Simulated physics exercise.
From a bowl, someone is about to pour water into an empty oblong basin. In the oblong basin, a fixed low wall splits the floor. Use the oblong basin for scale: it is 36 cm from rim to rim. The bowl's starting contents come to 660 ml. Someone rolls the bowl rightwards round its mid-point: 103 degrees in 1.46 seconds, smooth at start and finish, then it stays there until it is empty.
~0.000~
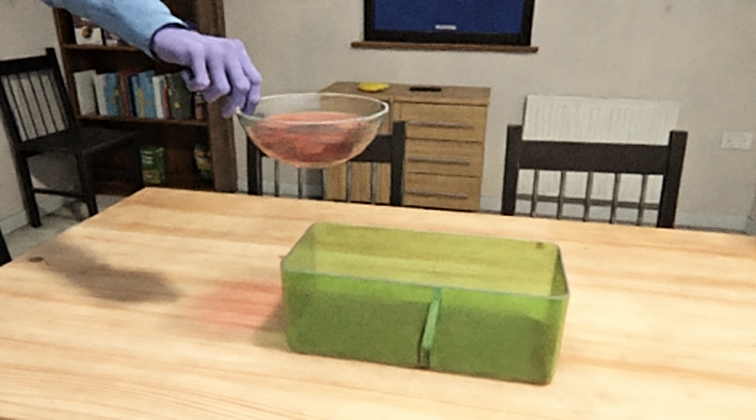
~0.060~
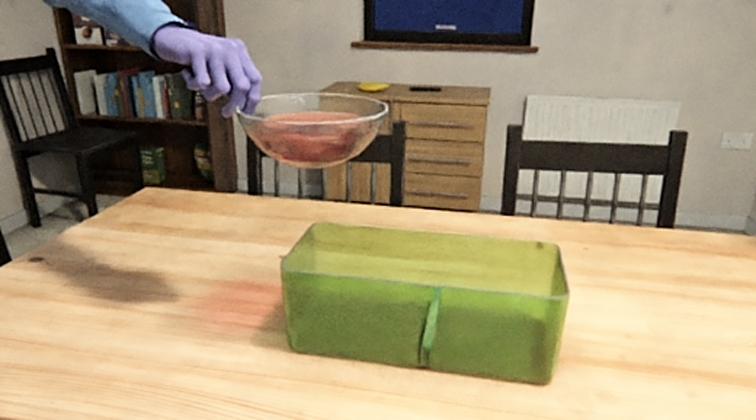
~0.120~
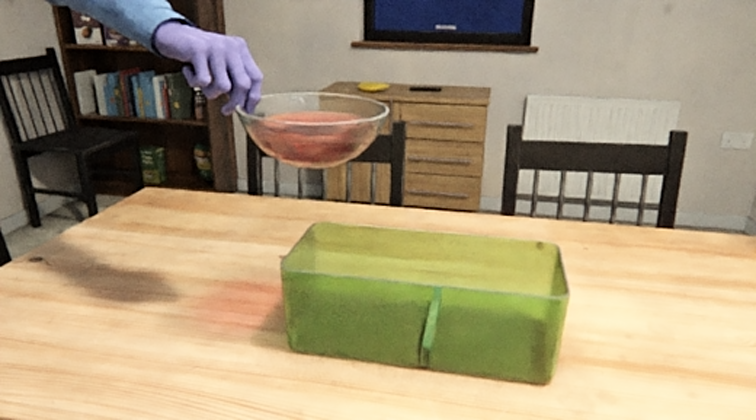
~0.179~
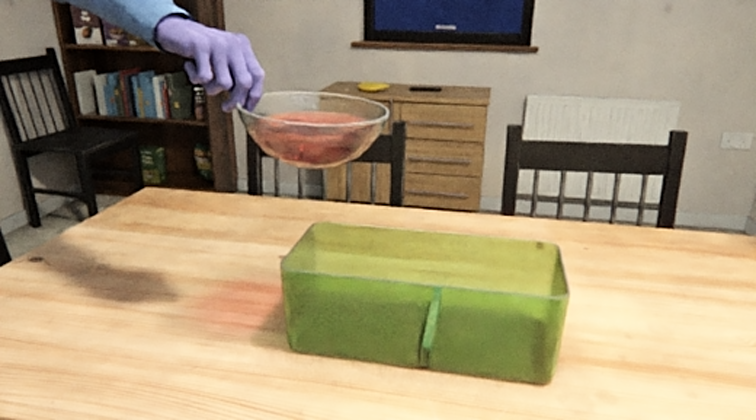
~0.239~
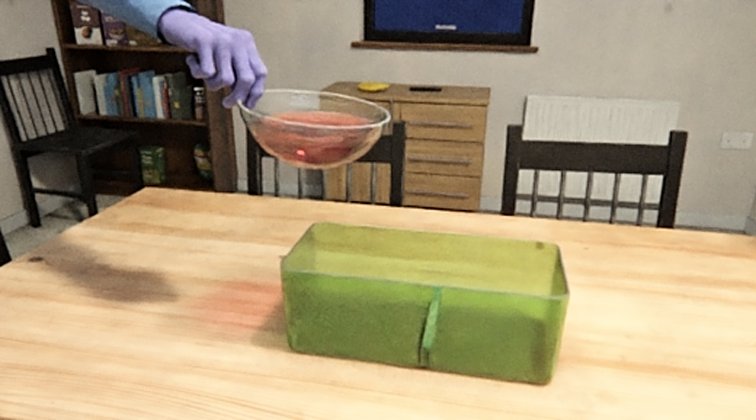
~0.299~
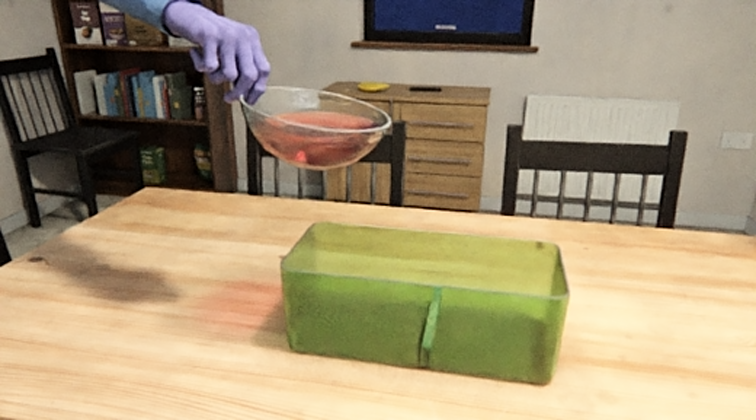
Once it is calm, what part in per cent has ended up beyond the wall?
About 46 per cent ends up there.
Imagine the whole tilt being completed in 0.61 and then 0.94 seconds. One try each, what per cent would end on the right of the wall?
Result: 35 per cent, then 40 per cent.
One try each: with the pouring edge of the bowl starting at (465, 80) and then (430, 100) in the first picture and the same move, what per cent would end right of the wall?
Result: 85 per cent, then 80 per cent.
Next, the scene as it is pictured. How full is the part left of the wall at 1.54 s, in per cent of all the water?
Around 54 in a hundred.
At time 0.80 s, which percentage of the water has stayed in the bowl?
Portion remaining: Approx. 42 per cent.
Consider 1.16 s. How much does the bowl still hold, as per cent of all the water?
I reckon near 0 per cent still sits there.
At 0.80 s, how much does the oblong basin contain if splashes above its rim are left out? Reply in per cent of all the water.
Around 22%.
After 0.80 s the tilt is 59° and 41 per cent is still to pour, 11 is left of the wall and 12 right of it.
After 1.16 s the tilt is 93° and 0 per cent is still to pour, 53 is left of the wall and 44 right of it.
After 1.54 s the tilt is 103° and 0 per cent is still to pour, 54 is left of the wall and 46 right of it.
After 1.96 s the tilt is 103° and 0 per cent is still to pour, 54 is left of the wall and 46 right of it.
In the end 54 per cent lies left of the wall, 46 right of it and 1 outside.
